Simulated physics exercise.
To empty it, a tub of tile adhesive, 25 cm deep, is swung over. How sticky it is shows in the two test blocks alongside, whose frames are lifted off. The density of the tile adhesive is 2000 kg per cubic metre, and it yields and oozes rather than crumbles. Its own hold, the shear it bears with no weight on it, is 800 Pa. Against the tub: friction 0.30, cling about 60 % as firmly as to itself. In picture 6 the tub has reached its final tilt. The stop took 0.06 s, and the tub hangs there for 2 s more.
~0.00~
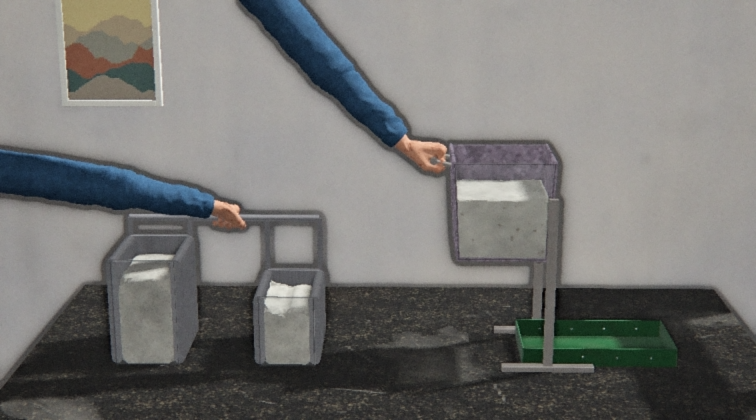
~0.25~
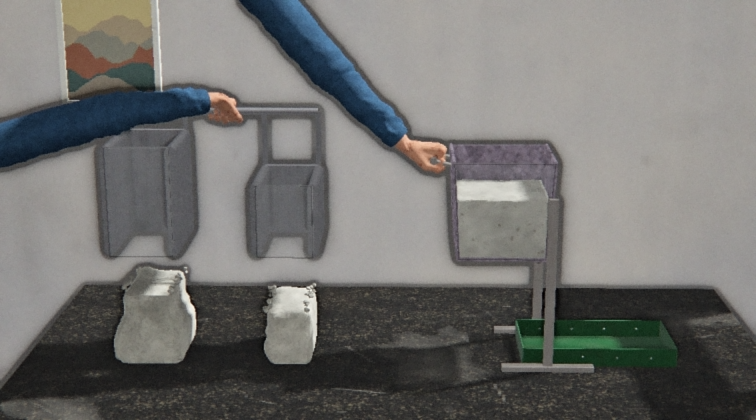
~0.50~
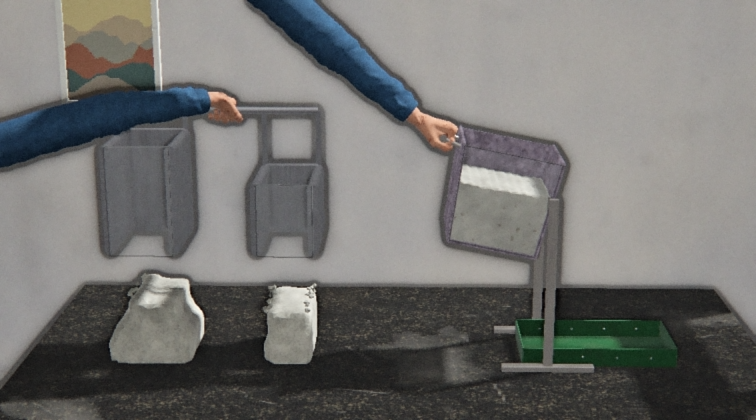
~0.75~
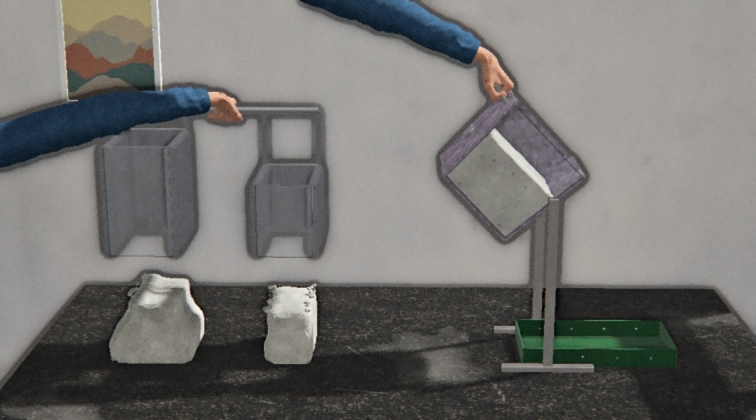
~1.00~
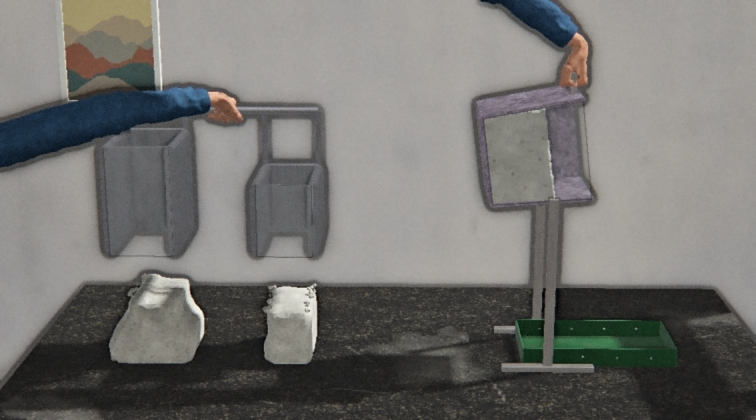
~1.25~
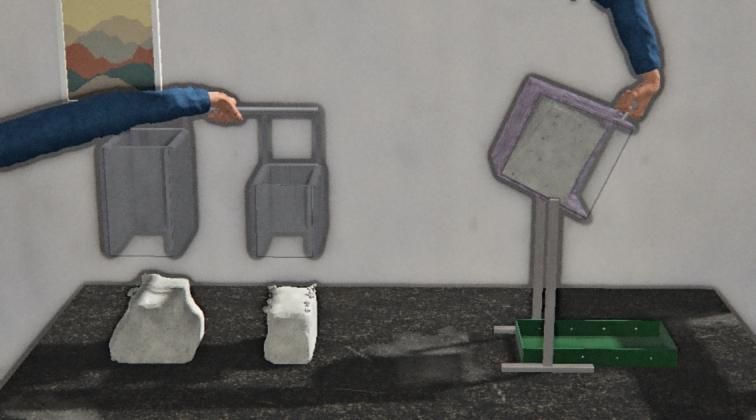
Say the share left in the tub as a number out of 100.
Close to 0 per cent.
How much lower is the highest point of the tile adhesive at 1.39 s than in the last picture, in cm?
Roughly 10 cm.
After 1.39 s, the tub is at 114 degrees and holds 82 %.
After 1.56 s, the tub is at 114 degrees and holds 26 %.
After 1.73 s, the tub is at 114 degrees and holds 0 %.
After 1.90 s, the tub is at 114 degrees and holds 0 %.
After 3.25 s, the tub is at 114 degrees and holds 0 %.
